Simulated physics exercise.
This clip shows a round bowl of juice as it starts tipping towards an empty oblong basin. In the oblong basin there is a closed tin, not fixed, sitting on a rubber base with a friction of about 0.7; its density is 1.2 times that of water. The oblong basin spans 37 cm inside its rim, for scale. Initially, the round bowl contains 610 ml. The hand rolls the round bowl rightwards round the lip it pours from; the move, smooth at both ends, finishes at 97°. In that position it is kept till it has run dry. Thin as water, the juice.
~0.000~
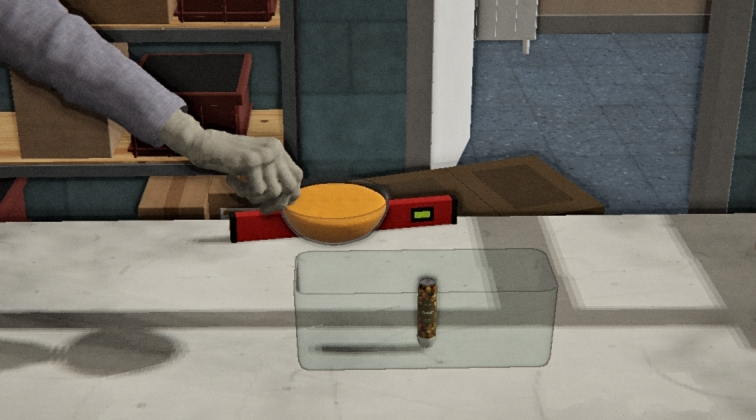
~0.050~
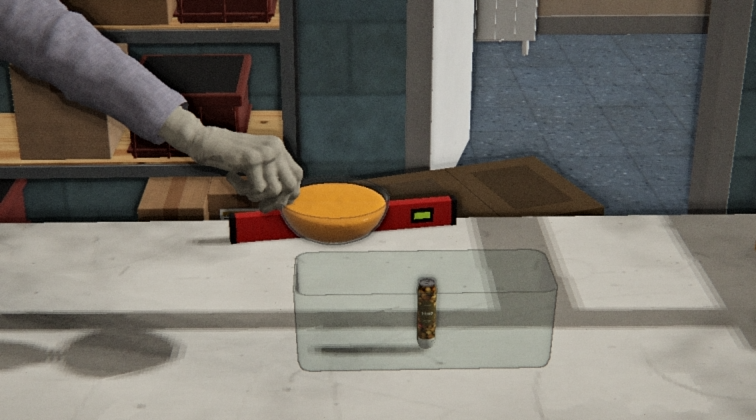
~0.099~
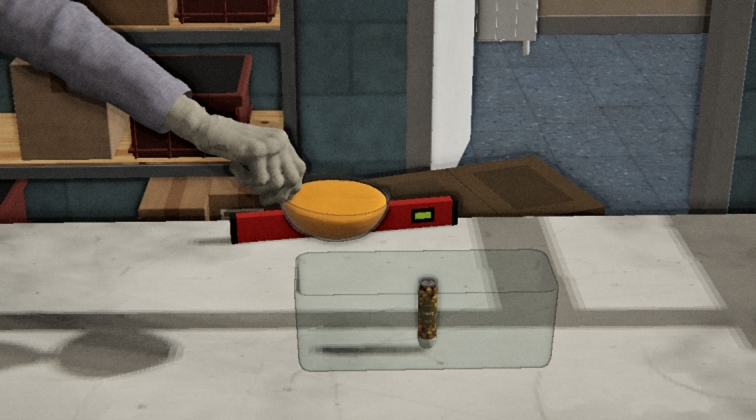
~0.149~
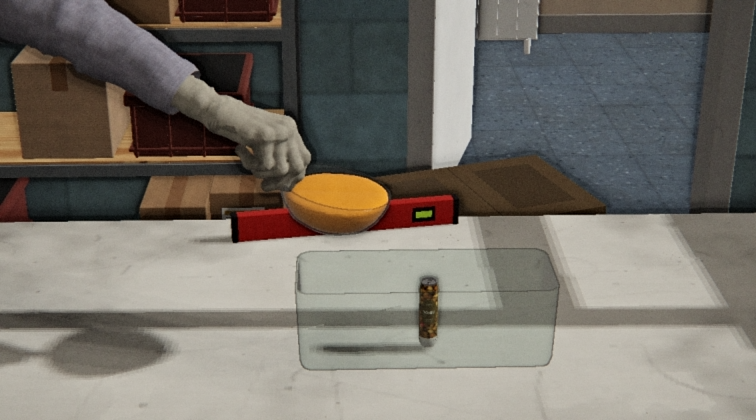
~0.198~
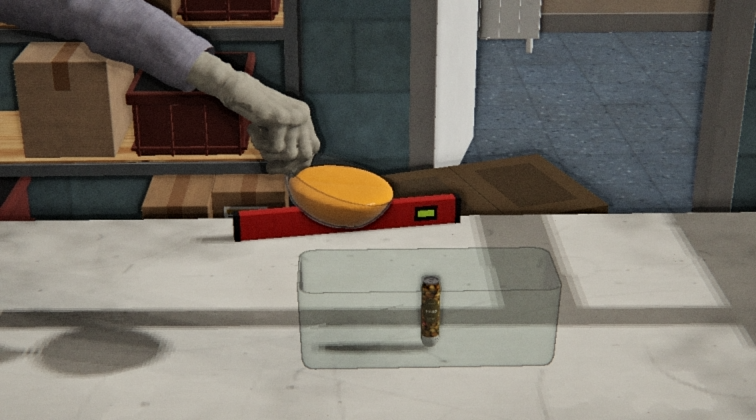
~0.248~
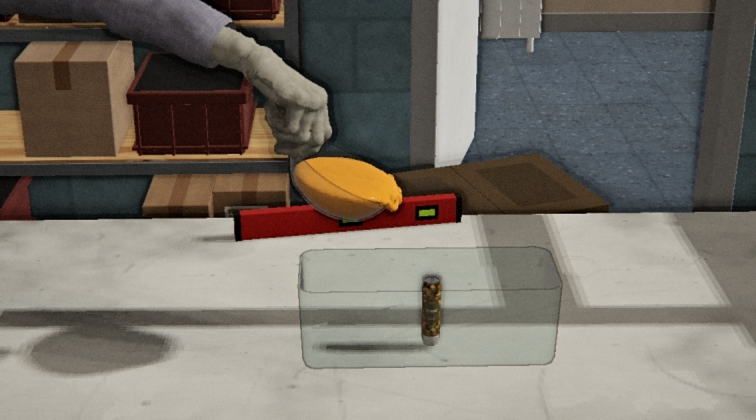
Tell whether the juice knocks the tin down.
The juice knocks it down.
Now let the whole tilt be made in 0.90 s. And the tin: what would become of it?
Outcome - the tin remains standing.
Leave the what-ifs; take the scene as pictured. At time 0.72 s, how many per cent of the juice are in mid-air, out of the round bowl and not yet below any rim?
Close to 5 in every hundred parts.
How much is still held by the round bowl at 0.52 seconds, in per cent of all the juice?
Near 14 in a hundred.
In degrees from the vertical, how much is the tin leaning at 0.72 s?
It leans about 0° from upright.
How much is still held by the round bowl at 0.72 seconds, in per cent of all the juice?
0 %.
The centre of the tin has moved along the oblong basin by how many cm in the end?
About 7.0 cm.
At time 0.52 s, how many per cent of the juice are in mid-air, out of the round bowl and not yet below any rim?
Share: Roughly 64 per cent.
Then, 0.52 s in, the tilt is 87° and 14 per cent is still to pour; the tin stands where it began.
Then, 0.72 s in, the tilt is 97° and 0 per cent is still to pour; the tin stands where it began.
Then, 0.93 s in, the tilt is 97° and 0 per cent is still to pour; the tin leans 17°.
Then, 1.16 s in, the tilt is 97° and 0 per cent is still to pour; the tin lies on its side.
Finally, the tin lies on its side.
